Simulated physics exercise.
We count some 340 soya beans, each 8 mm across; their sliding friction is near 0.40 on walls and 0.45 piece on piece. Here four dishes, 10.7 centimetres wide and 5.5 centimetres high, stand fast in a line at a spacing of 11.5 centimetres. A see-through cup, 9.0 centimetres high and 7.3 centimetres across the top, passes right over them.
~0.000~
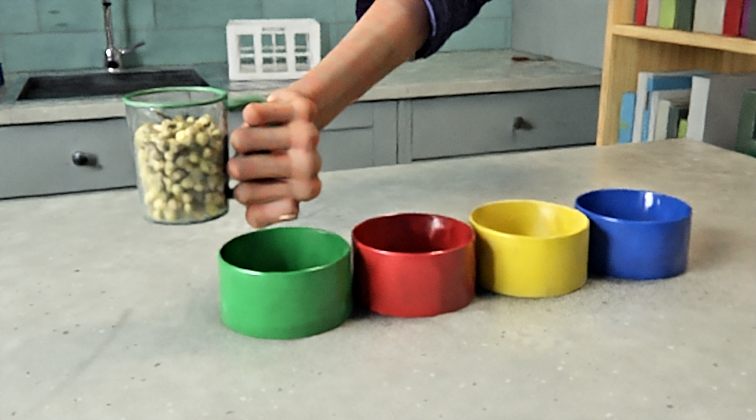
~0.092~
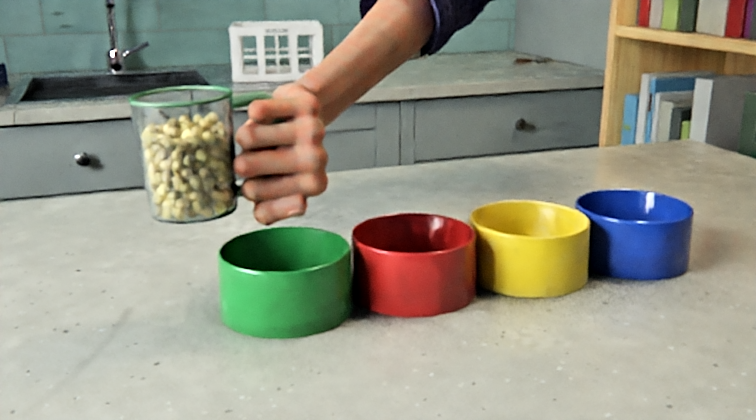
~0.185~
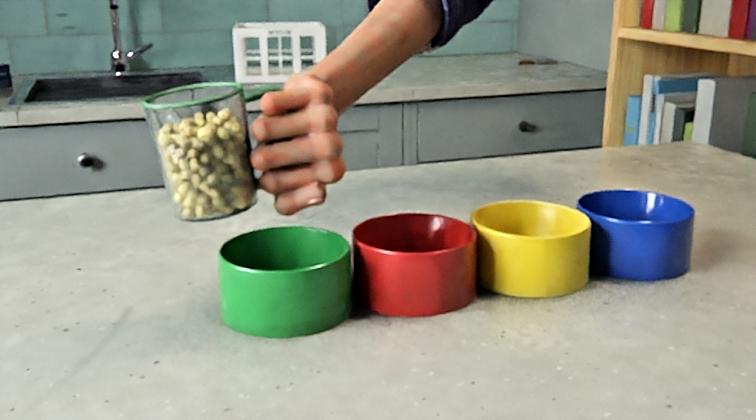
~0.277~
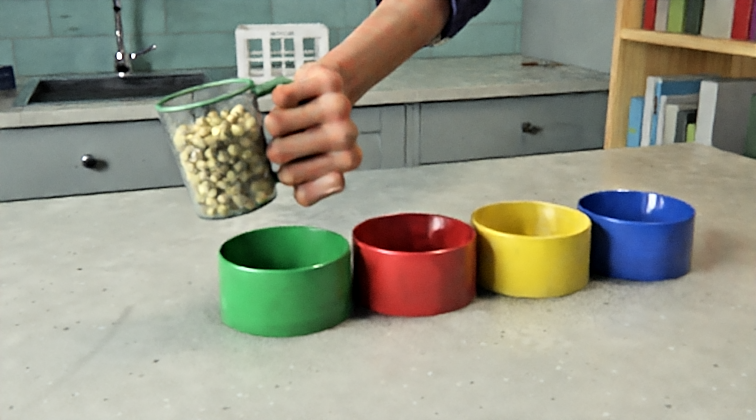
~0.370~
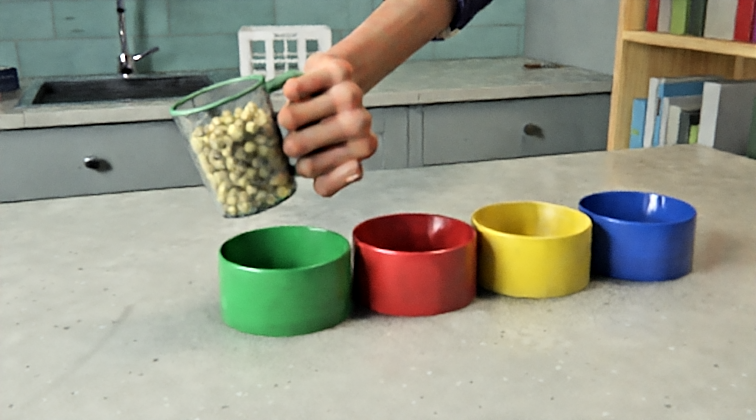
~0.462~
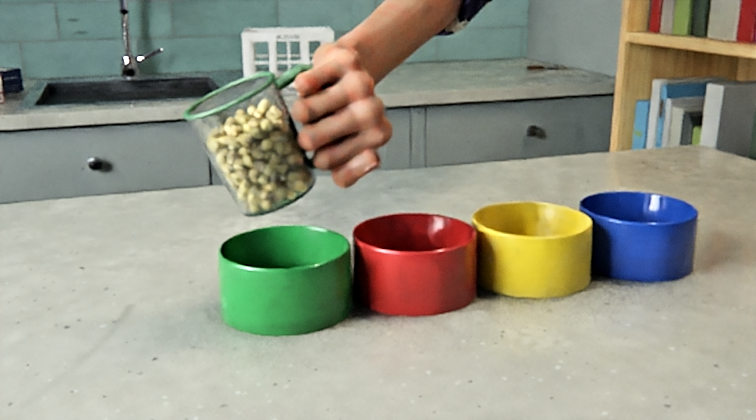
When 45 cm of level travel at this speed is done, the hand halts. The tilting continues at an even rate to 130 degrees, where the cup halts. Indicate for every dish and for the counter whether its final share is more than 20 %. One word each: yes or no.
Red dish: Yes; blue dish: No; green dish: No; yellow dish: Yes; counter: No.
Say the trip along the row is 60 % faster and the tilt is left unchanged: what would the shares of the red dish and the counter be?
The shares would then be red 0 and counter 0.
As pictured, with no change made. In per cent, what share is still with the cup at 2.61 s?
Reading: Approx. 0 %.
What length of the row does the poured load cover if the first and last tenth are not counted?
Length: Approx. 14 cm.
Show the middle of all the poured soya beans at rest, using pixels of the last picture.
Roughly (437, 277).
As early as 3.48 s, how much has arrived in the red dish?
By that moment it's near 65 percent.
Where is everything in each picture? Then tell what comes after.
The first picture shows cup at (182, 155), tilt 0 degrees, lip at (125, 100), moved 0.0 cm; middle of the pieces at (183, 175); green dish at (285, 249); red dish at (413, 233); yellow dish at (528, 218); blue dish at (633, 205).
The second picture shows cup at (188, 154), tilt 2 degrees, lip at (131, 101), moved 0.5 cm; middle of the pieces at (190, 173).
The third picture shows cup at (205, 152), tilt 7 degrees, lip at (144, 104), moved 1.8 cm; middle of the pieces at (208, 171).
The fourth picture shows cup at (222, 150), tilt 12 degrees, lip at (158, 107), moved 3.0 cm; middle of the pieces at (227, 168).
The fifth picture shows cup at (239, 148), tilt 17 degrees, lip at (172, 112), moved 4.3 cm; middle of the pieces at (245, 166).
The sixth picture shows cup at (255, 146), tilt 23 degrees, lip at (186, 116), moved 5.6 cm; middle of the pieces at (263, 163); green dish at (285, 247); red dish at (414, 232); yellow dish at (531, 219); blue dish at (638, 207). The cup turns about 55 degrees a second and travels 14 cm a second.
After 1.75 s, tilt 95 degrees; cup holds 95 %, red 5 %.
Then, at 2.61 s, tilt 130 degrees; cup holds 0 %, red 65 %, yellow 30 %.
Then, at 3.48 s, tilt 130 degrees; cup holds 0 %, red 65 %, yellow 30 %.
At rest (3.8 s), red 65 %, blue 0 %, green 0 %, yellow 30 %, counter 10 %.
